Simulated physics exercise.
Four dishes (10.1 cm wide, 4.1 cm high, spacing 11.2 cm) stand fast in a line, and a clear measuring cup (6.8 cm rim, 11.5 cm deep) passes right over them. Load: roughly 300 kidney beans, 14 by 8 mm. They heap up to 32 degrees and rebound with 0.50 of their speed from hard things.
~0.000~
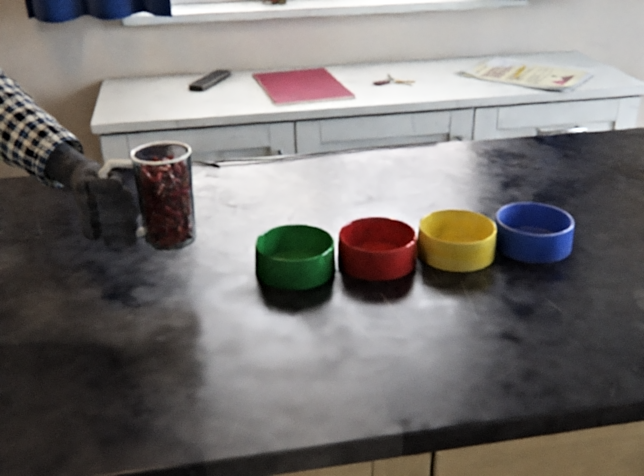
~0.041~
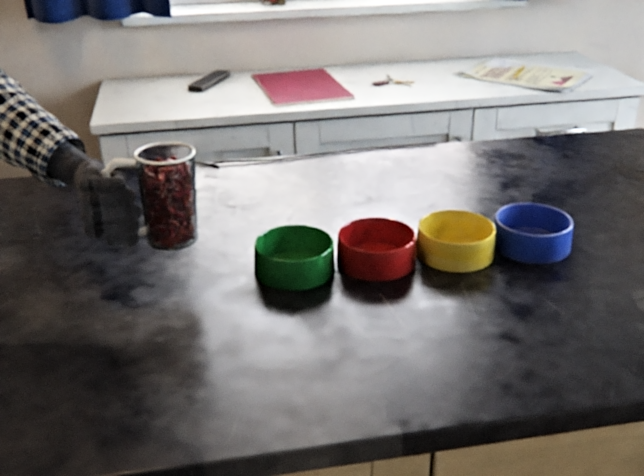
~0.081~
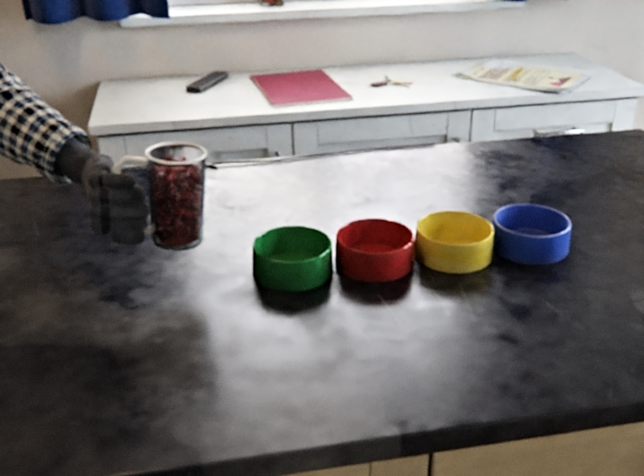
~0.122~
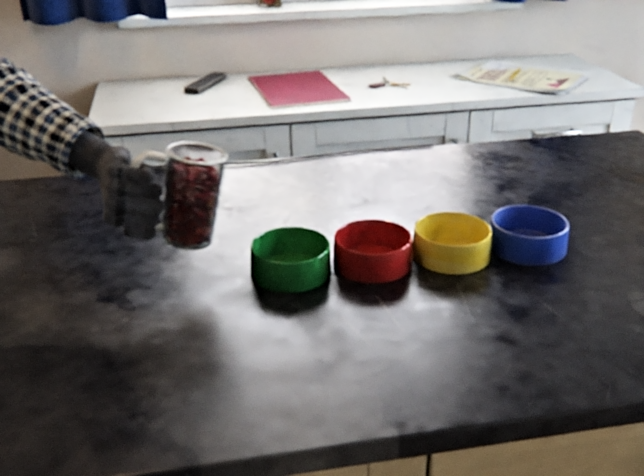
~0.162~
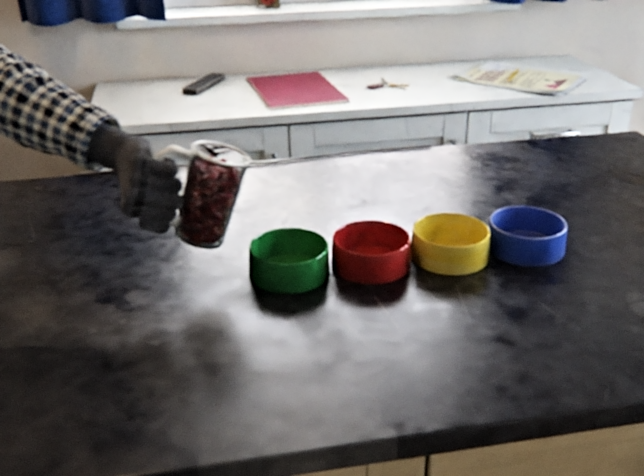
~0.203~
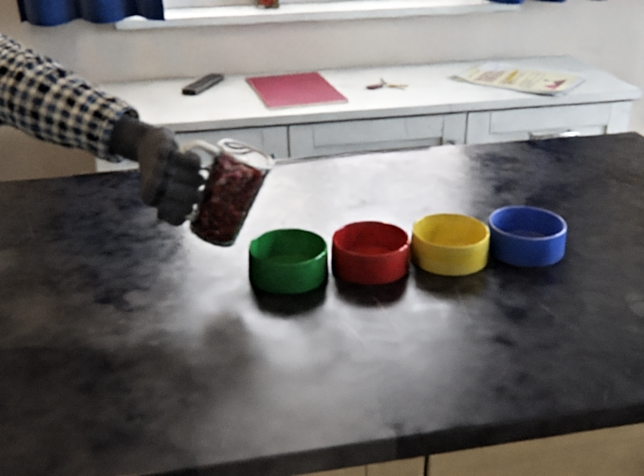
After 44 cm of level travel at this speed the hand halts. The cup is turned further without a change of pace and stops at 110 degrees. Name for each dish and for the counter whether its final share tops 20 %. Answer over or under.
Red under, blue over, green under, yellow under, counter over.
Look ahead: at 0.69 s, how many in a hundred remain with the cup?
Some 95 per cent of the load.
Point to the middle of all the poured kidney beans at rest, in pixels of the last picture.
Near (538, 236).
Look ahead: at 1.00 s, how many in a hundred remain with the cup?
Roughly 10 per cent.
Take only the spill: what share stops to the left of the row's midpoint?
Roughly 0 per cent.
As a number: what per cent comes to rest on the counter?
Some 30 per cent.
Then, at 0.50 s, tilt 78 degrees; cup holds 100 %.
After 0.69 s, tilt 108 degrees; cup holds 95 %.
Then, at 1.00 s, tilt 110 degrees; cup holds 10 %, blue 65 %.
At rest (2.4 s), red 0 %, blue 70 %, green 0 %, yellow 0 %, counter 30 %.
